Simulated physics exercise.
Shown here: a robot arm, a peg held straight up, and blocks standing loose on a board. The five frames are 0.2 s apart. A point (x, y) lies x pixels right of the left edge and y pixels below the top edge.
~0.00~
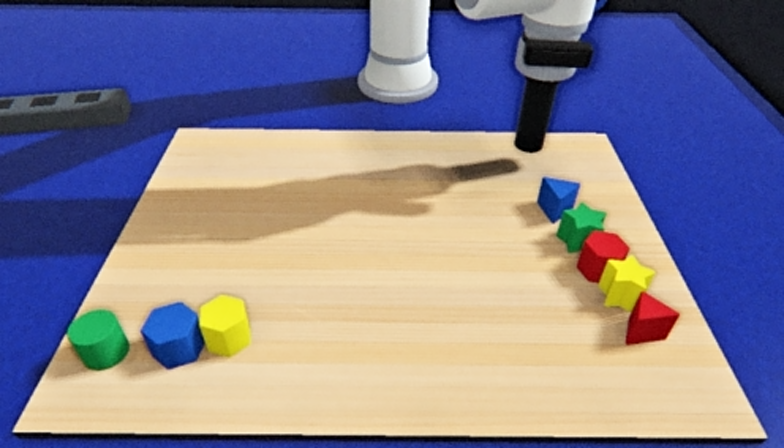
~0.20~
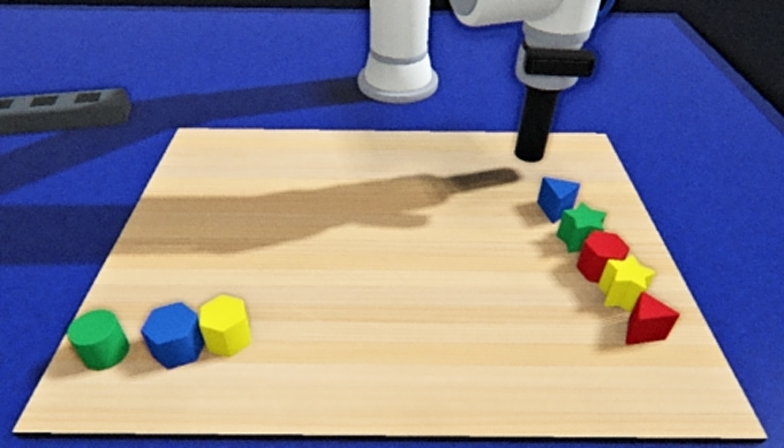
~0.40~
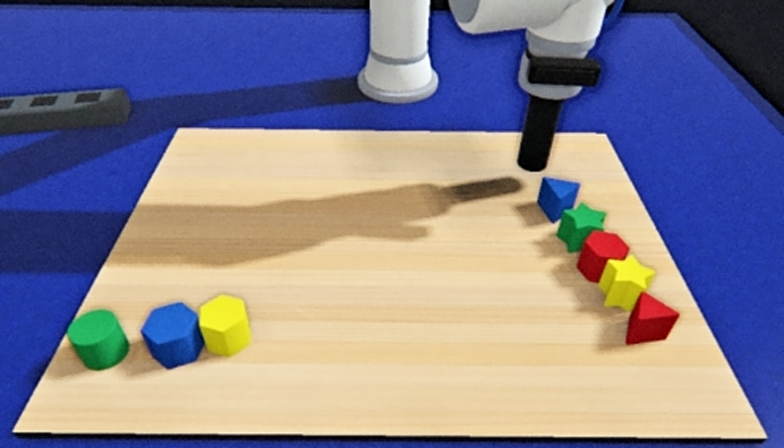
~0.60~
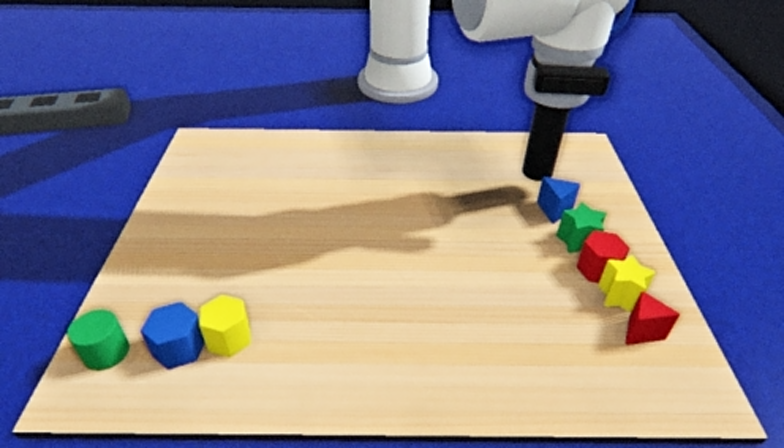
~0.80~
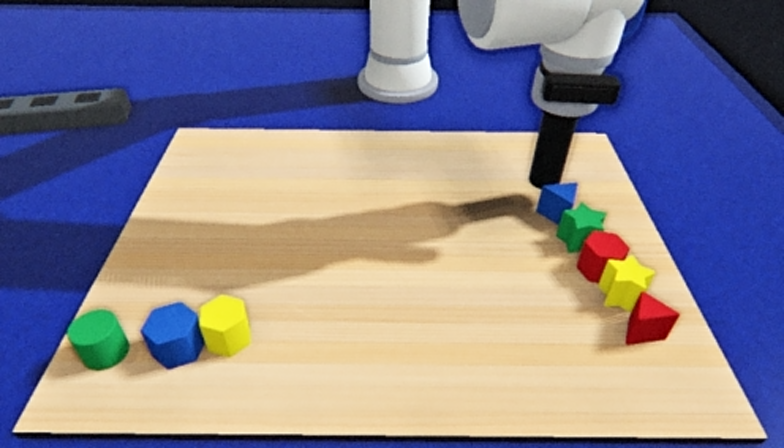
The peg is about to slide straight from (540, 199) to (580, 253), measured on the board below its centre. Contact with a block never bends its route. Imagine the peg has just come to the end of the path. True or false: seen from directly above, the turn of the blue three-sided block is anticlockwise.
My answer: True.
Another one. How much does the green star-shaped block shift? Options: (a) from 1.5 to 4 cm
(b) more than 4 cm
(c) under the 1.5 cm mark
I choose b.
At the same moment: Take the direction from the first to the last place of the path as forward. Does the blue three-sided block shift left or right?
The shift is to the left of that direction.
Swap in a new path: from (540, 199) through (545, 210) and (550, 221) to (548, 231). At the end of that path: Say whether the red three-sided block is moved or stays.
It is untouched.
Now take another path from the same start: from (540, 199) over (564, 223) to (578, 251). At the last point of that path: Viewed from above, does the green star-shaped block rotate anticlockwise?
In short: No.
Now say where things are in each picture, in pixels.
In the first frame, peg's lower end at (528, 145); blue three-sided block at (561, 186); green star-shaped block at (587, 216); red hexagonal block at (608, 244); yellow star-shaped block at (632, 270).
In the second frame, peg at (529, 155); blocks still.
In the third frame, peg at (532, 164); blocks still.
In the fourth frame, peg at (537, 173); blocks still.
In the fifth frame, peg at (544, 181); blue three-sided block at (564, 190); green star-shaped block at (587, 216); red hexagonal block at (608, 244); yellow star-shaped block at (632, 270).
What follows on the original path. Halfway along, peg at (565, 207); blue three-sided block at (596, 209), turned 50° anticlockwise; green star-shaped block at (622, 228), turned 25° clockwise; red hexagonal block at (614, 251), turned 20° clockwise; yellow star-shaped block at (635, 277).
At the end, peg at (586, 234); blue three-sided block at (609, 211), turned 90° anticlockwise; green star-shaped block at (634, 233), turned 50° clockwise; red hexagonal block at (614, 251), turned 20° clockwise; yellow star-shaped block at (636, 278).
